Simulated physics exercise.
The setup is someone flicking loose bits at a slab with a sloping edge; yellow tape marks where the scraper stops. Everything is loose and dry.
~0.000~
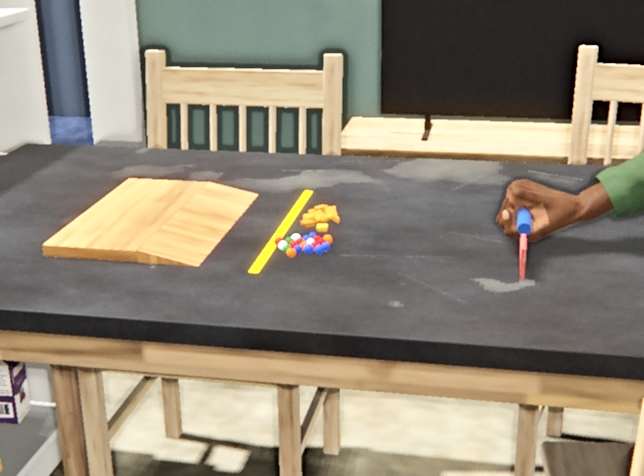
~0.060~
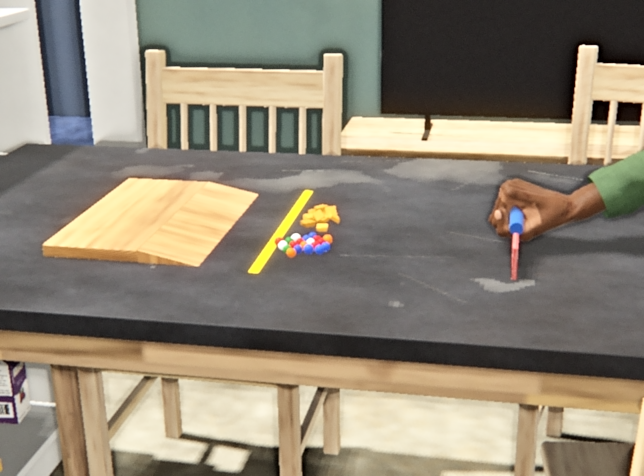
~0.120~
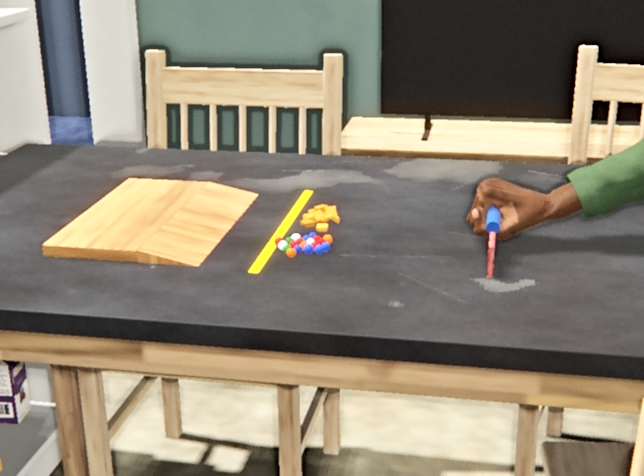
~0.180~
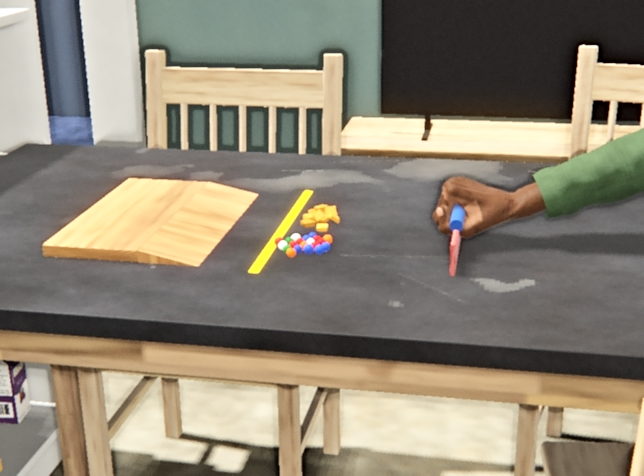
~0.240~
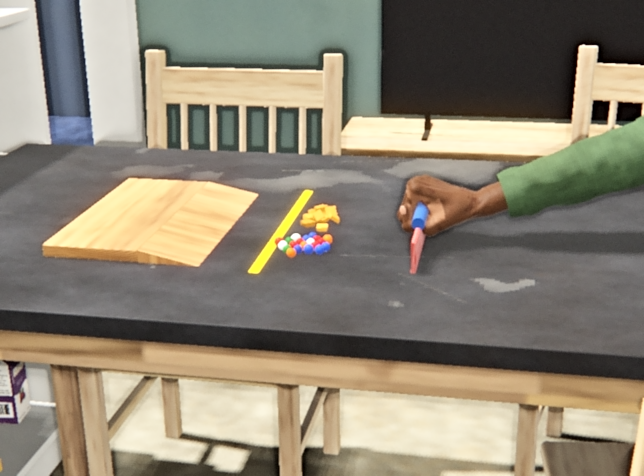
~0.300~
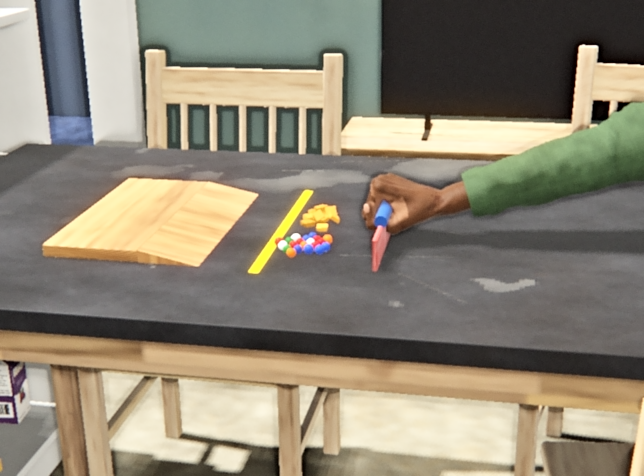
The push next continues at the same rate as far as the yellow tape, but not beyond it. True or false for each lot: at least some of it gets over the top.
The near lot: True; the far lot: False.
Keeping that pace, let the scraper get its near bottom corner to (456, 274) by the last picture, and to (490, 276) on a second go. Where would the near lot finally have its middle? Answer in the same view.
Try 1: Near (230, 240). Try 2: Near (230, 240).
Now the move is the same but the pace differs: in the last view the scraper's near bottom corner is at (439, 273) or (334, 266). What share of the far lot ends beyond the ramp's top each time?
Roughly 0 per cent the first time and 0 per cent the second.
After 0.41 s, scraper still moving, near (323, 204); near lot the whole lot short of the ramp; far lot the whole lot short of the ramp.
After 0.54 s, scraper stopped at the yellow tape; near lot near a quarter on the ramp, the bulk short of the ramp; far lot the whole lot short of the ramp.
After 0.82 s, scraper stopped at the yellow tape; near lot the bulk past the top, a little on the ramp; far lot near a quarter on the ramp, the bulk short of the ramp.
In the end (1.7 s), scraper stopped at the yellow tape; near lot all but a few past the top, a little short of the ramp; far lot none at all past the top, near a quarter on the ramp, the bulk short of the ramp.
